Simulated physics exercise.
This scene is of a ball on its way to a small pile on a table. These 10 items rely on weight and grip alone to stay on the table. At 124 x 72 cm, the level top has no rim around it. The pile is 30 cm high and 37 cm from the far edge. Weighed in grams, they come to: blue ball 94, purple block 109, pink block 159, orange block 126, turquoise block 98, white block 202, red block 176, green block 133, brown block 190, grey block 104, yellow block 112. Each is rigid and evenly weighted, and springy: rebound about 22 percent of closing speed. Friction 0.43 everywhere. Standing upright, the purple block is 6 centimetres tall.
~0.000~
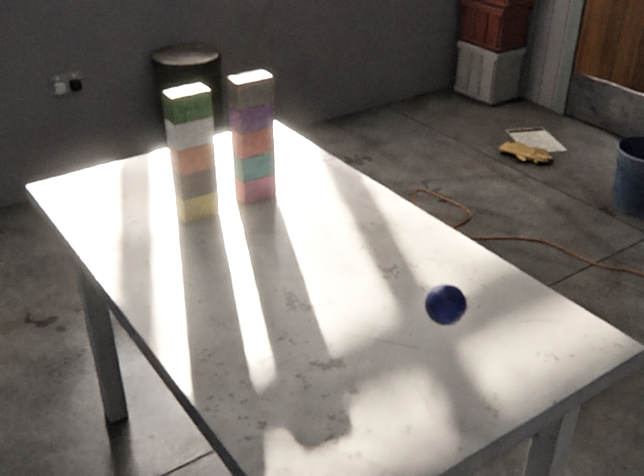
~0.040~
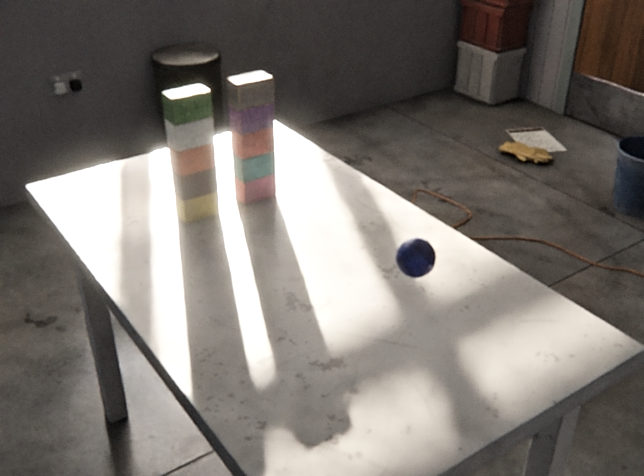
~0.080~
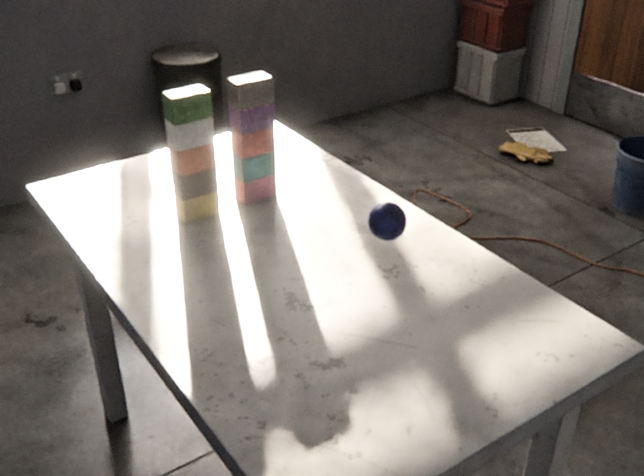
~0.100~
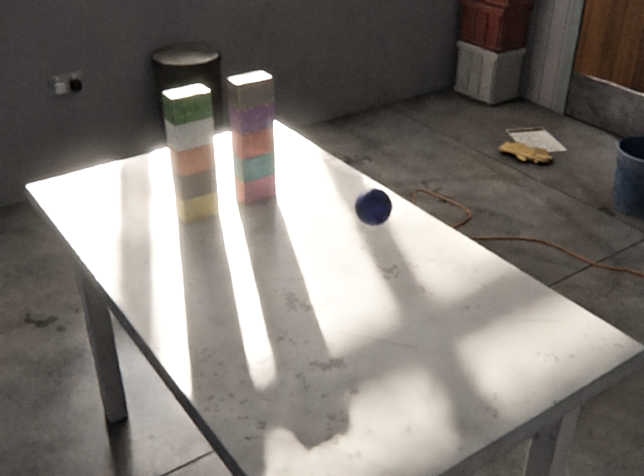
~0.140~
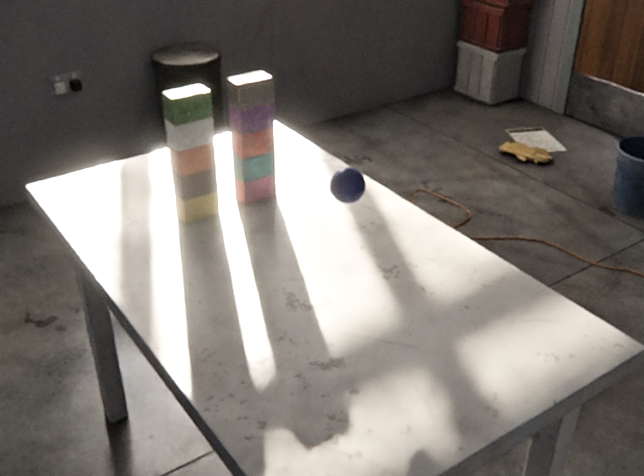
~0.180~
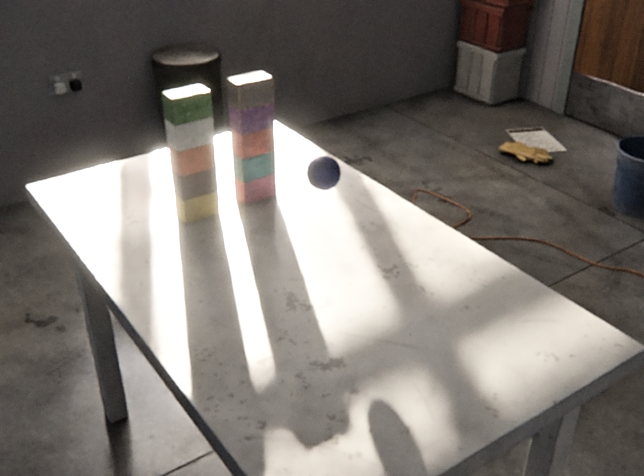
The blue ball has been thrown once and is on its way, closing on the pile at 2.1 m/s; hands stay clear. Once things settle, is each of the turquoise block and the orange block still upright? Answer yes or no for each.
Turquoise block: Yes, orange block: Yes.
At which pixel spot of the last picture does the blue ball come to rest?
Near (272, 200).
After 0.28 s, 5 cm to the stack; blue ball near (273, 175).
After 0.38 s, blue ball near (266, 196).
After 0.48 s, blue ball near (269, 198).
At rest (1.0 s), all 10 in place, give or take 4 cm. Seen from the same camera at the end, turquoise block near (251, 160), orange block near (193, 156).
